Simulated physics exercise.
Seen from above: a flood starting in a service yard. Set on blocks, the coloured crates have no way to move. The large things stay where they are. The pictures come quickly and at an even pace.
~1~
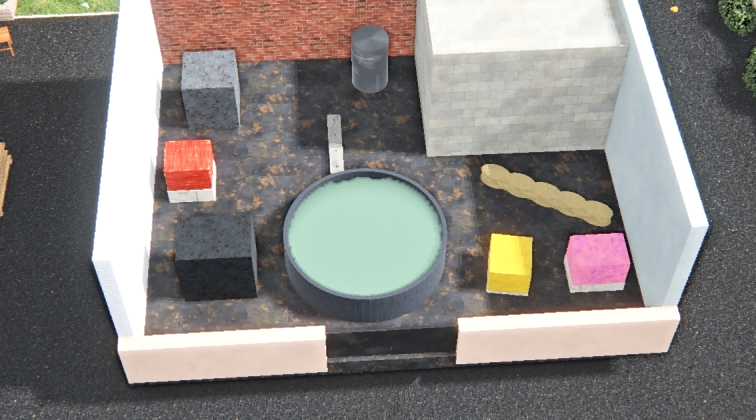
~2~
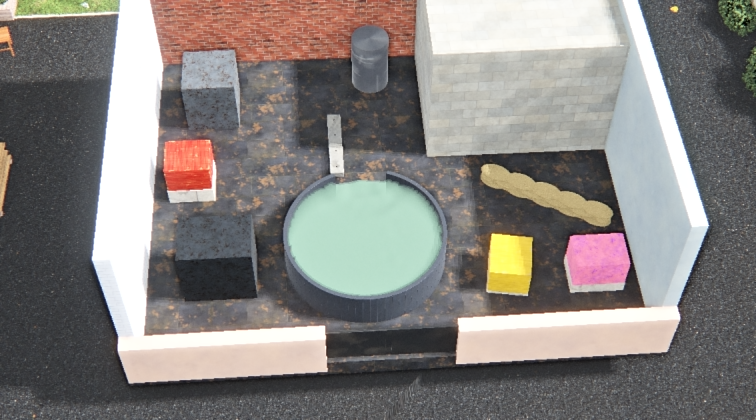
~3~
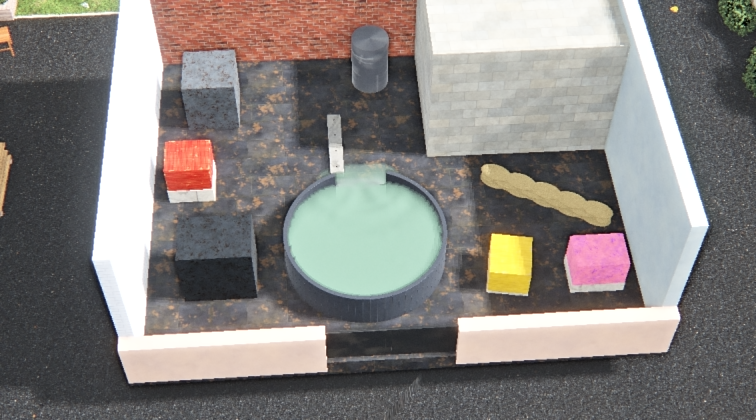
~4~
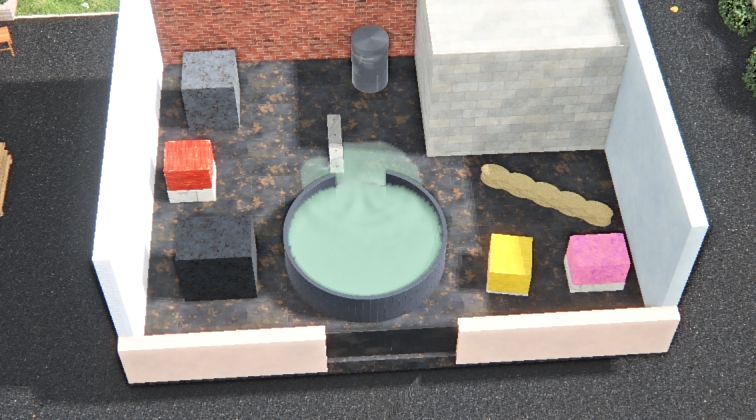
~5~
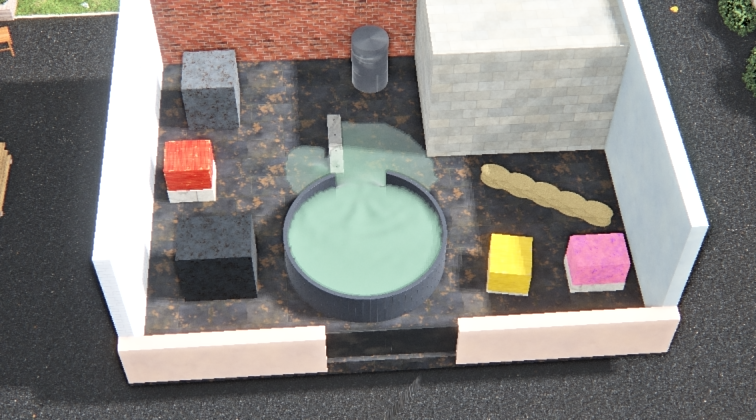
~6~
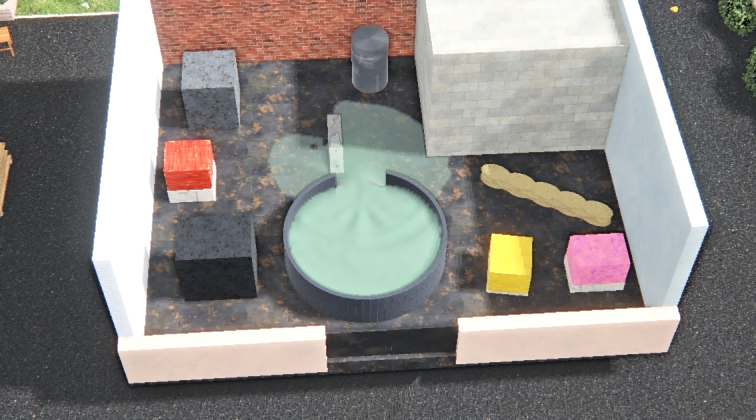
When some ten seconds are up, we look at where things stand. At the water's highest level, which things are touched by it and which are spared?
At the end, the yellow crate is within reach of the water; the pink crate is out of reach of the water; the red crate is out of reach of the water.
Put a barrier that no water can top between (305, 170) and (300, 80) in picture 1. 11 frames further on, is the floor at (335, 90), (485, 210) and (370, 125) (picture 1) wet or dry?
As listed: Covered, not flooded, flooded.
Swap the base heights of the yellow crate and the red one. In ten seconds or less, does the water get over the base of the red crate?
The red crate gets flooded.
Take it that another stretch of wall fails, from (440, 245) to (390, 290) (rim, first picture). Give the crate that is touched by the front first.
It's the yellow-painted one.
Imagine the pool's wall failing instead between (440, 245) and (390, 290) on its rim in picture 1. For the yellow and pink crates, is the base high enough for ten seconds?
Result - yellow crate gets flooded, pink crate gets flooded.
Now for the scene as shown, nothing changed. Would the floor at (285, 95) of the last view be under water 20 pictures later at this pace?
Result for the point: Waterlogged.
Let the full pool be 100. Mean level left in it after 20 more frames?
Near 54 in a hundred.
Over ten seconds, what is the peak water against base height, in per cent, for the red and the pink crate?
I'd put it at some 70 % for one and some 20 % for the other, in that order.
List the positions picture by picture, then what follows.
The round tank at (365, 234) is whole and still, in the first picture.
The front is at a hidden place, out from the gap on the round tank's far side, in the second picture.
The front is at (325, 175), out from the gap on the round tank's far side, in the third picture.
The front is at (382, 146), out from the gap on the round tank's far side, in the fourth picture.
Water pours out on the round tank's far side and has run to (342, 126), in the fifth picture.
The front is at (343, 105), out from the gap on the round tank's far side, in the sixth picture.
A moment on, water covers 25 % of the floor; the yellow crate not reached, the pink crate not reached, the red crate water round its plinth.
Next, water covers 35 % of the floor; the yellow crate not reached, the pink crate not reached, the red crate water round its plinth.
Then, water covers 40 % of the floor; the yellow crate not reached, the pink crate not reached, the red crate water round its plinth.
Later, water covers 60 % of the floor; the yellow crate water round its plinth, the pink crate not reached, the red crate water round its plinth.
In the end, water covers 85 % of the floor; the yellow crate was topped, the pink crate stayed above the water, the red crate stayed above the water.
